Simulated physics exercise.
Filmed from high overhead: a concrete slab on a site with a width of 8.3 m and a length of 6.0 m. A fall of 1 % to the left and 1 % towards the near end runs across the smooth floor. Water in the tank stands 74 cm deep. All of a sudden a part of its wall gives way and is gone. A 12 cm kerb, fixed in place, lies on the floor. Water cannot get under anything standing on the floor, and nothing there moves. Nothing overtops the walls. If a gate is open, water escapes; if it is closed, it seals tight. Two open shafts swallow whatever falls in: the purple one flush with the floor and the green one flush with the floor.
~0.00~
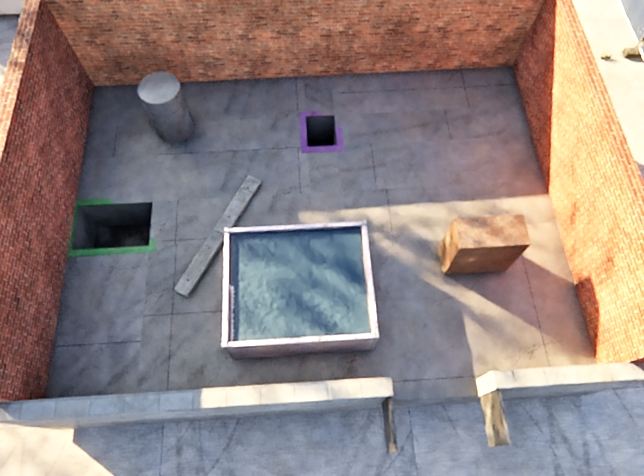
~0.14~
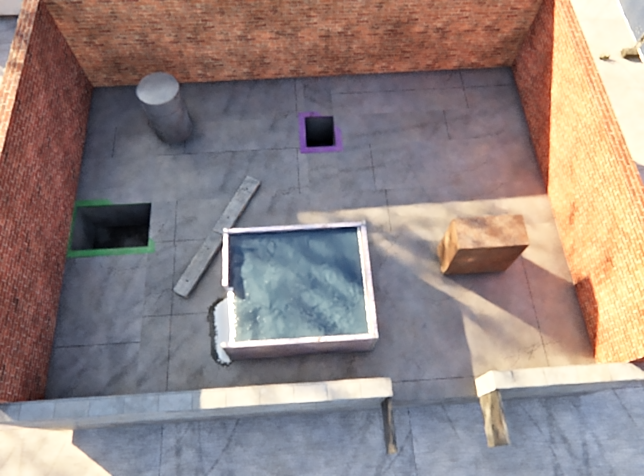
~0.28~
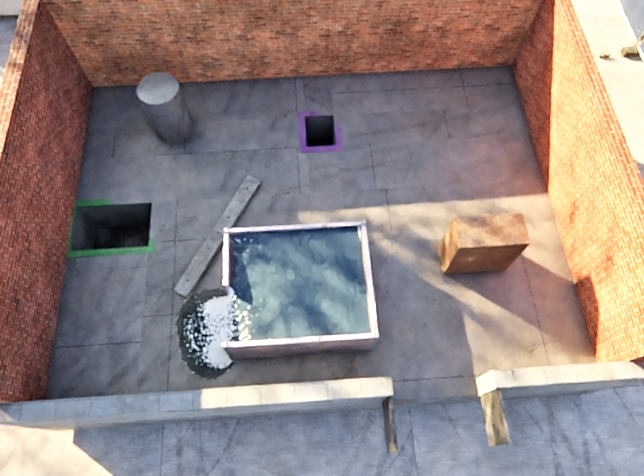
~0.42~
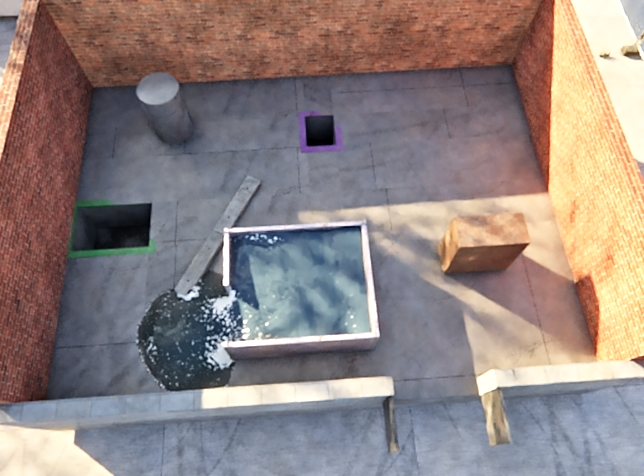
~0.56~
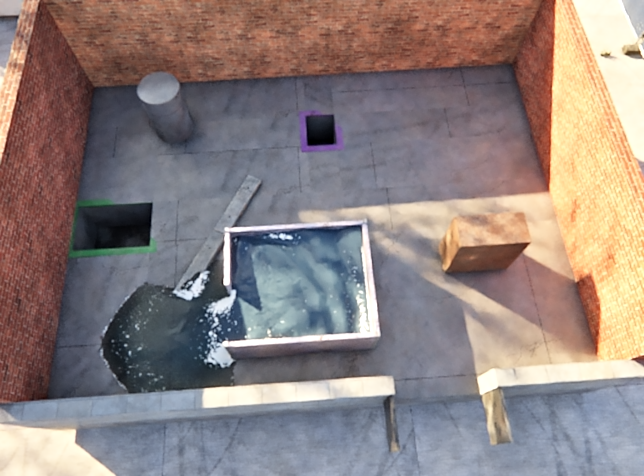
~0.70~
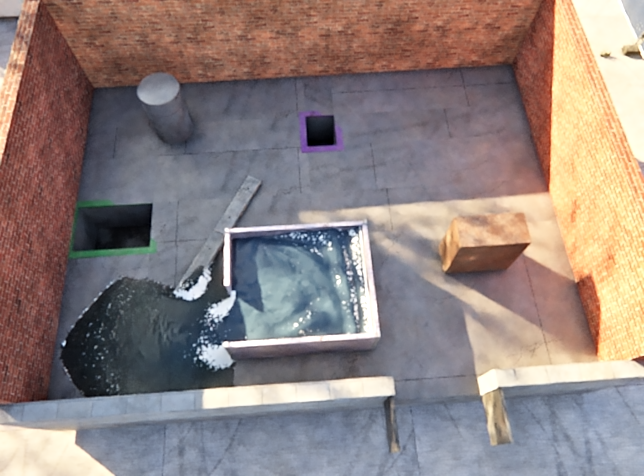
Water bursts from the tank's left side and spreads leftward across the concrete floor.
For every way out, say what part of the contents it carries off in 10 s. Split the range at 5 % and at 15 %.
The gateway gets under 5 % of the water. The purple pit gets not even 5 % of the water. The green pit gets above 15 % of the water.
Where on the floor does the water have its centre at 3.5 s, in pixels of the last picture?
At roughly (206, 318).
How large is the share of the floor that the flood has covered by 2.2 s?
Around 15 per cent wet.
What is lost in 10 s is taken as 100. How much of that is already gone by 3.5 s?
Fraction gone: About 35 %.
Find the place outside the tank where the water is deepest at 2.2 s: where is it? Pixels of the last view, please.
Close to pixel (46, 409).
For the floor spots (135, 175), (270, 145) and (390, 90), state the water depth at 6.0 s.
0, 0, 0 cm.
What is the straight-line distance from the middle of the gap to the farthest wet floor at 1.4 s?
3.2 m.
After 1.4 s water covers 15 % of the floor and is deepest (57 cm) near (61, 395); gone so far, the gateway 0 %, the purple pit 0 %, the green pit 0 %.
After 2.2 s water covers 15 % of the floor and is deepest (46 cm) near (46, 409); gone so far, the gateway 0 %, the purple pit 0 %, the green pit 4 %.
After 3.5 s water covers 20 % of the floor and is deepest (29 cm) near (52, 371); gone so far, the gateway 0 %, the purple pit 0 %, the green pit 20 %.
After 6.0 s water covers 20 % of the floor and is deepest (20 cm) near (46, 409); gone so far, the gateway 0 %, the purple pit 0 %, the green pit 41 %.
After 10.0 s water covers 30 % of the floor and is deepest (12 cm) near (46, 409); gone so far, the gateway 1 %, the purple pit 0 %, the green pit 59 %.
